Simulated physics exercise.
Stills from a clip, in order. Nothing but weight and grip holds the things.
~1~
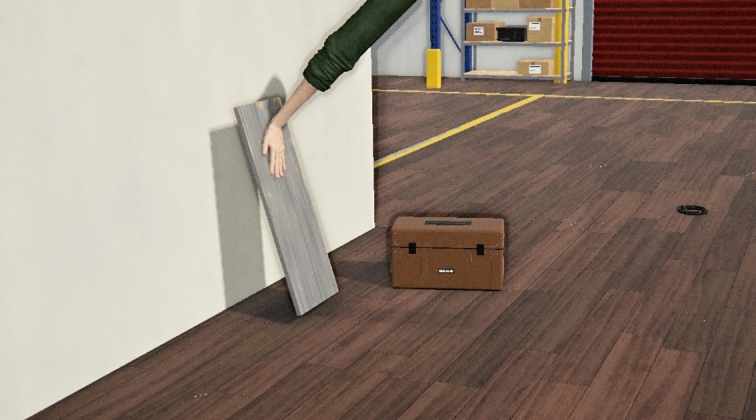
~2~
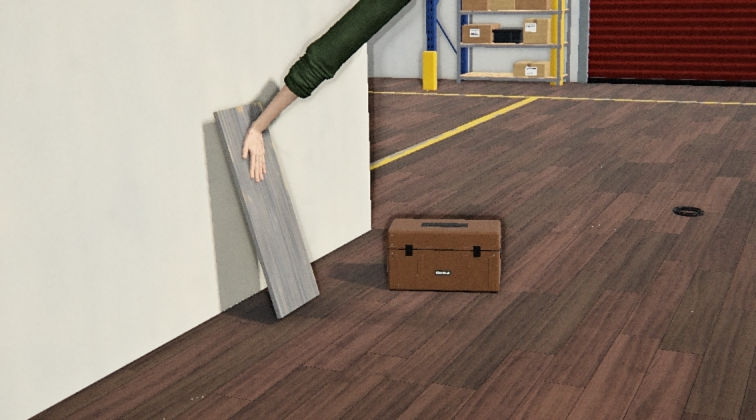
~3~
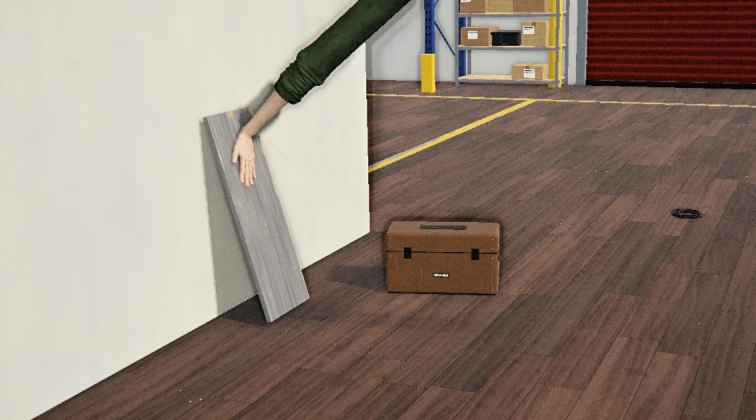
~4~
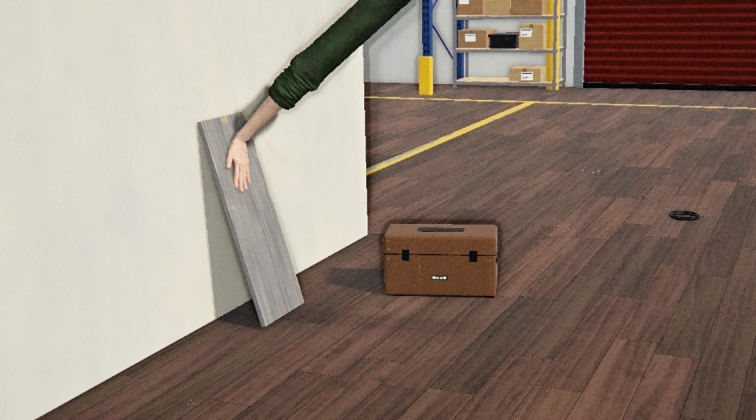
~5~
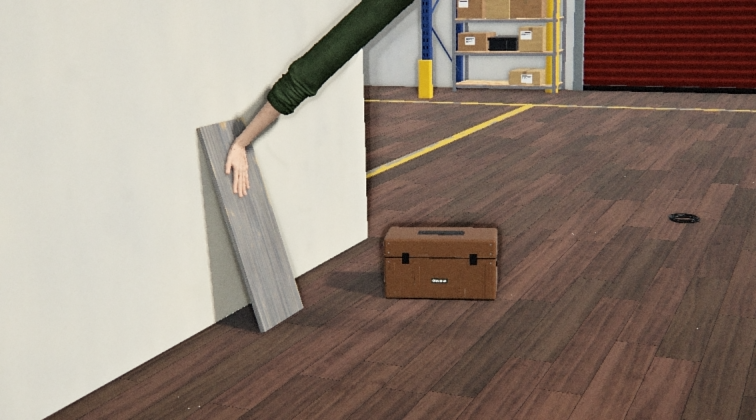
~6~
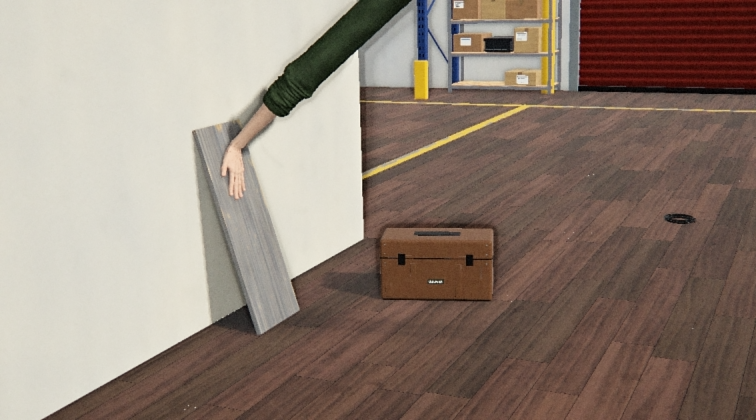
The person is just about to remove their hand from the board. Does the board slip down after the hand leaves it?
It stays stable.
Then, 0.30 s later than the last frame, all is still.
Then, 0.70 s later than the last frame, grey board resting near (248, 225).
When it is over, both as before. End places, in pixels of the last picture, grey board near (248, 225). The board stays up.
